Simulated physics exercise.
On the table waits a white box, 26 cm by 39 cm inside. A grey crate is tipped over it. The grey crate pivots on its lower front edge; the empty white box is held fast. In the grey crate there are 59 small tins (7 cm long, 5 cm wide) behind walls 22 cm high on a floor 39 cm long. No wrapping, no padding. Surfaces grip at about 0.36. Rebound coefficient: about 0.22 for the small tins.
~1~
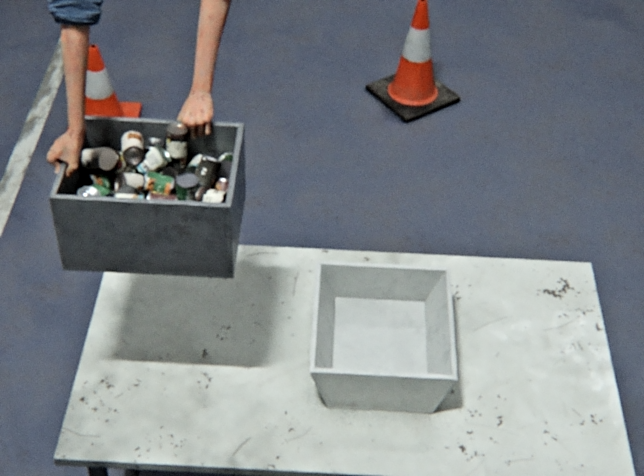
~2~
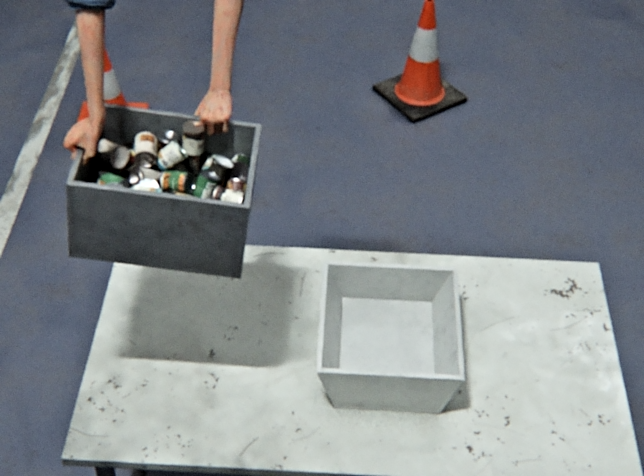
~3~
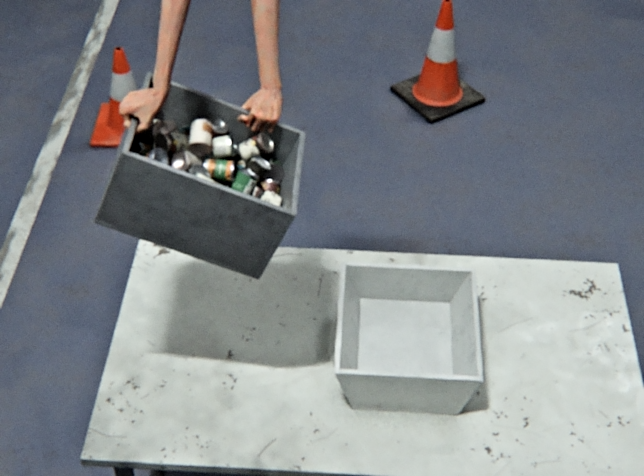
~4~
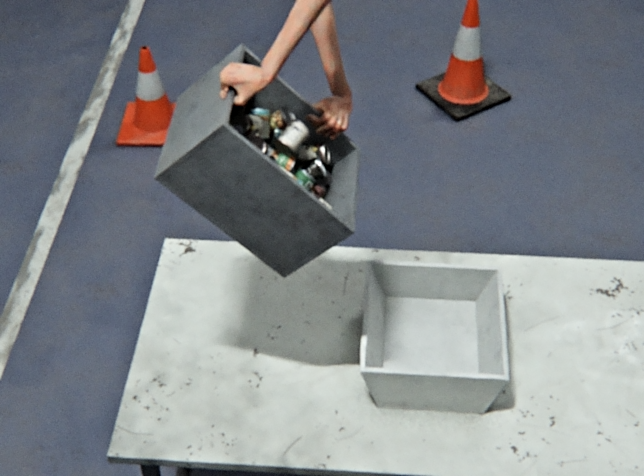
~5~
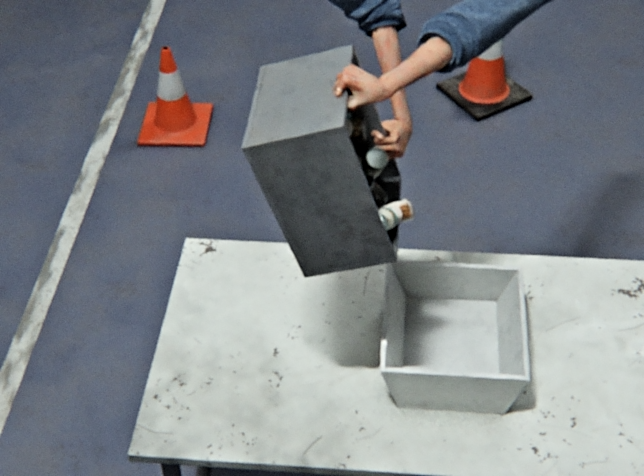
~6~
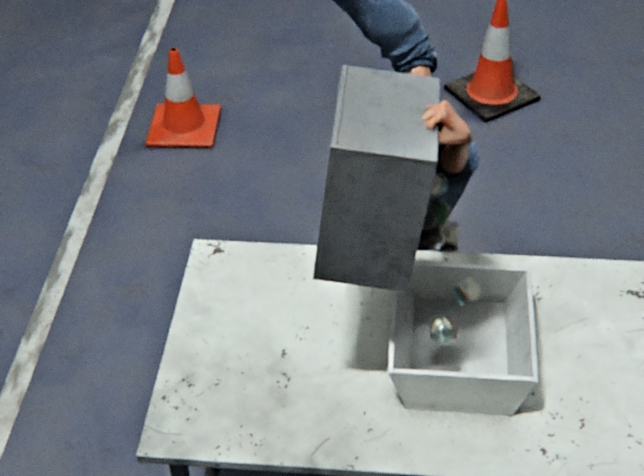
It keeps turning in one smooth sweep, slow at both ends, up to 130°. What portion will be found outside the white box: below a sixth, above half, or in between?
In the end under a sixth of them are outside the white box.
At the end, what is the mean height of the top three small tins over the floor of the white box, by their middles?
Some 15 cm.
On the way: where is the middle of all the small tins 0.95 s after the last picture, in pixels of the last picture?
At about (465, 331).
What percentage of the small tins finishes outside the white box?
Some 0 per cent of them.
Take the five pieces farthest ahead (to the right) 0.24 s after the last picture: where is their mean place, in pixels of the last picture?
At about (495, 336).
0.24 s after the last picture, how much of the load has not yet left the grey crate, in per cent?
About 65 per cent.
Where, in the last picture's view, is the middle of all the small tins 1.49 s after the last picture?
Around (464, 332).
Then, 0.24 s after the last picture, tilt 113°; 38 still in the grey crate, 7 in the white box and 14 in the air.
Then, 0.54 s after the last picture, tilt 127°; 10 still in the grey crate, 37 in the white box and 12 in the air.
Then, 0.95 s after the last picture, tilt 130°; 59 in the white box.
Final count (1.49 s after the last picture), 59 in the white box. Asked share, 0 of 59, 0 per cent.
